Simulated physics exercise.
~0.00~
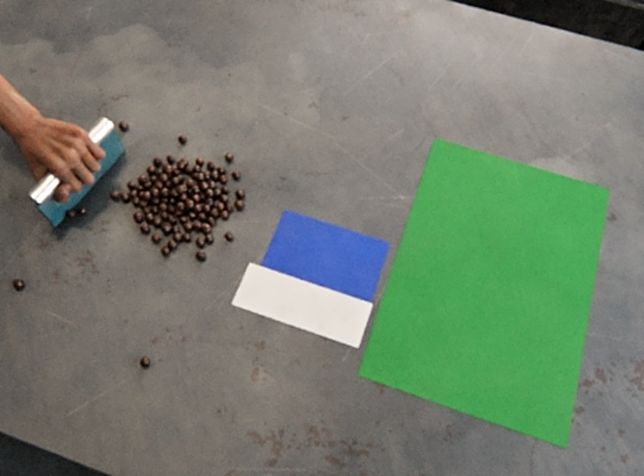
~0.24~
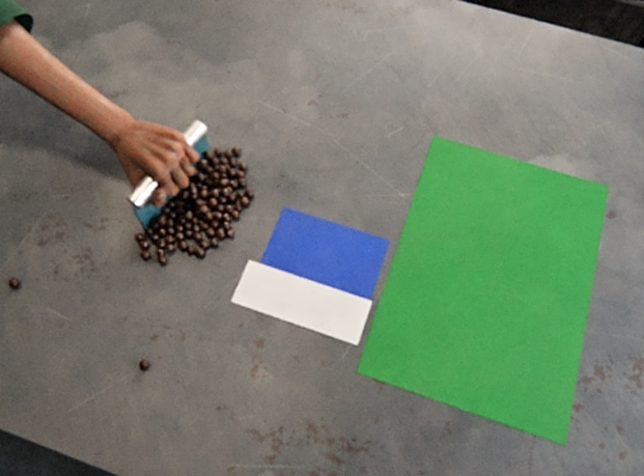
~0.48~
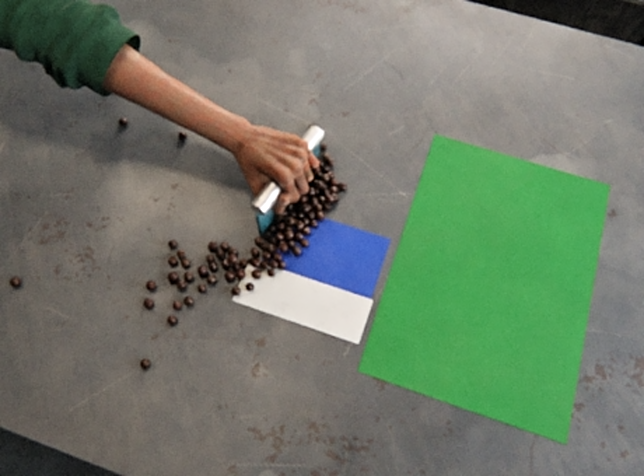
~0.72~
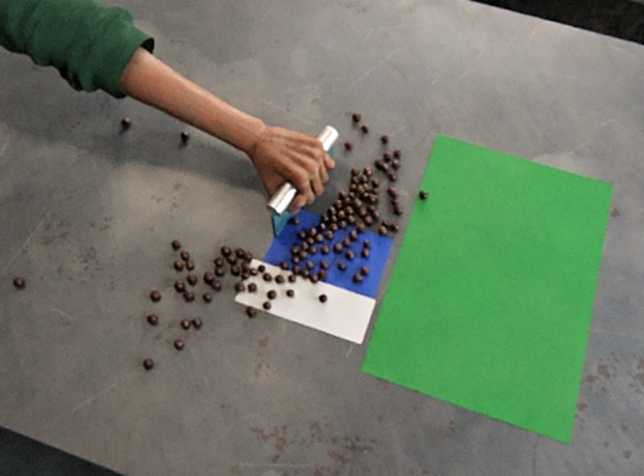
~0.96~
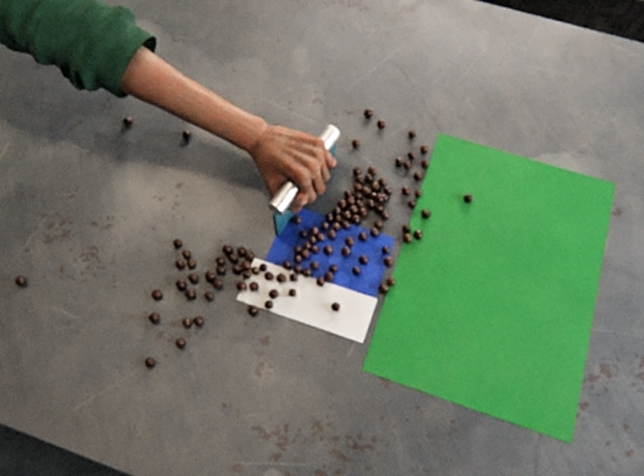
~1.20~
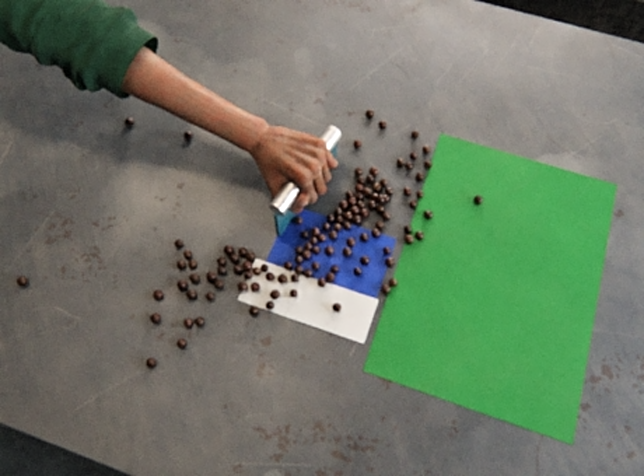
On a grey surface, a hand with a scraper pushing chocolate balls rightward, scattering them across white and blue sheets, one reaching green.
